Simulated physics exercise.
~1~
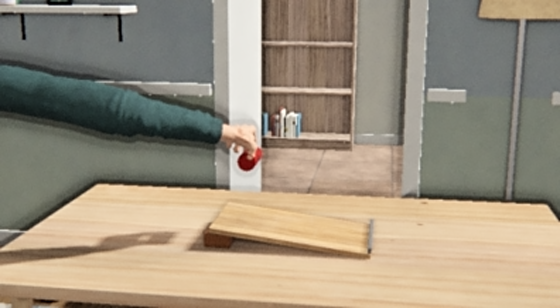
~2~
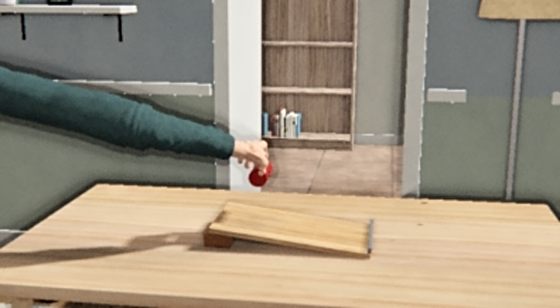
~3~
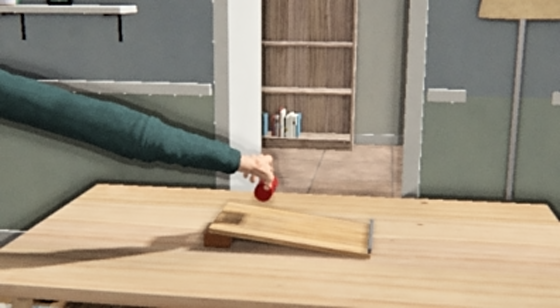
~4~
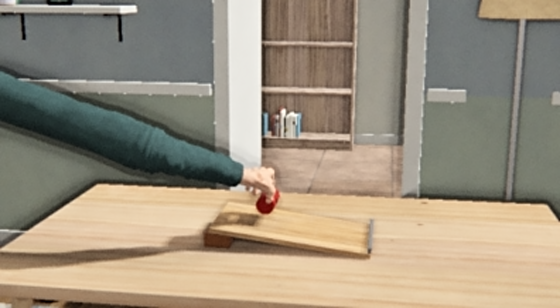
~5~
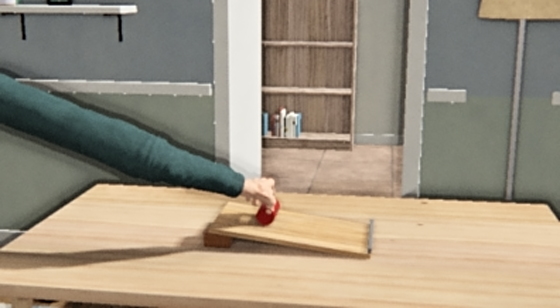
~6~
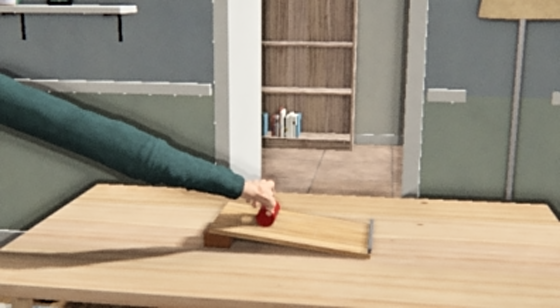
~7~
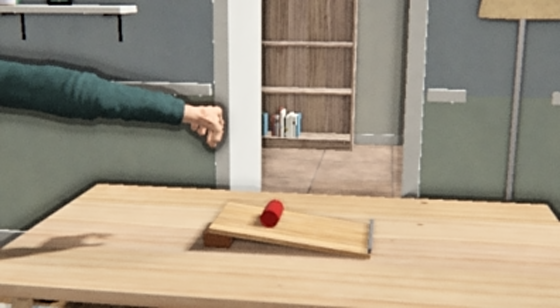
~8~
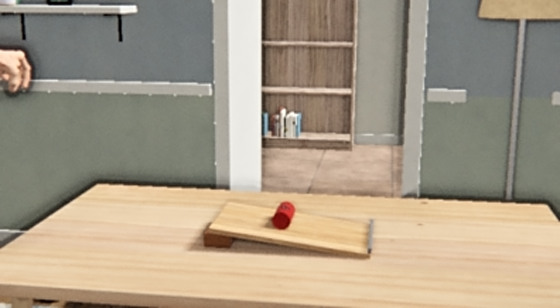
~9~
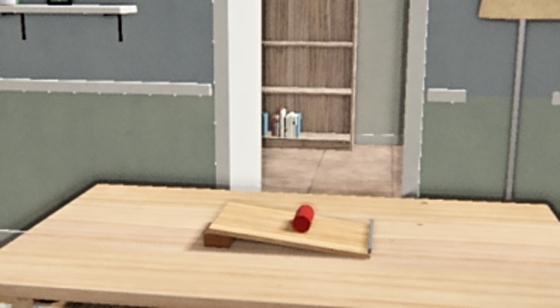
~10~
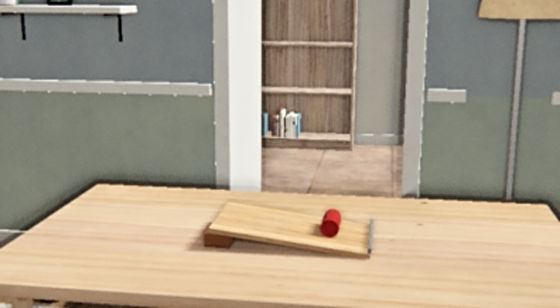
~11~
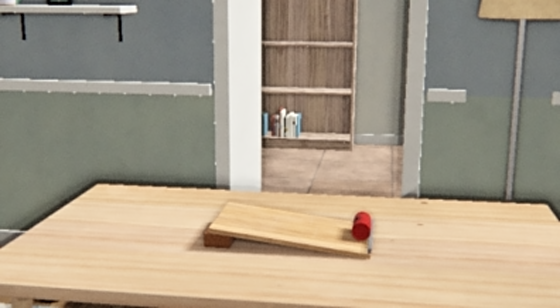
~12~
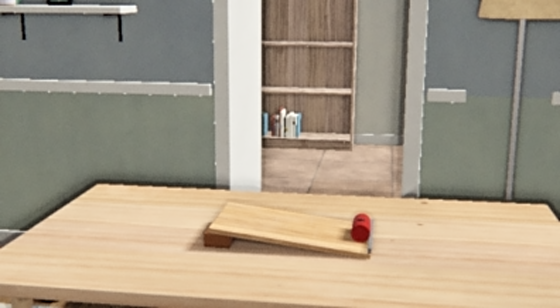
In the video, a hand lowers a red cylindrical object on its side onto a propped-up wooden board on a table, then lets go and withdraws to the left. The object moves down the slope to the right and ends at the board's lower end.
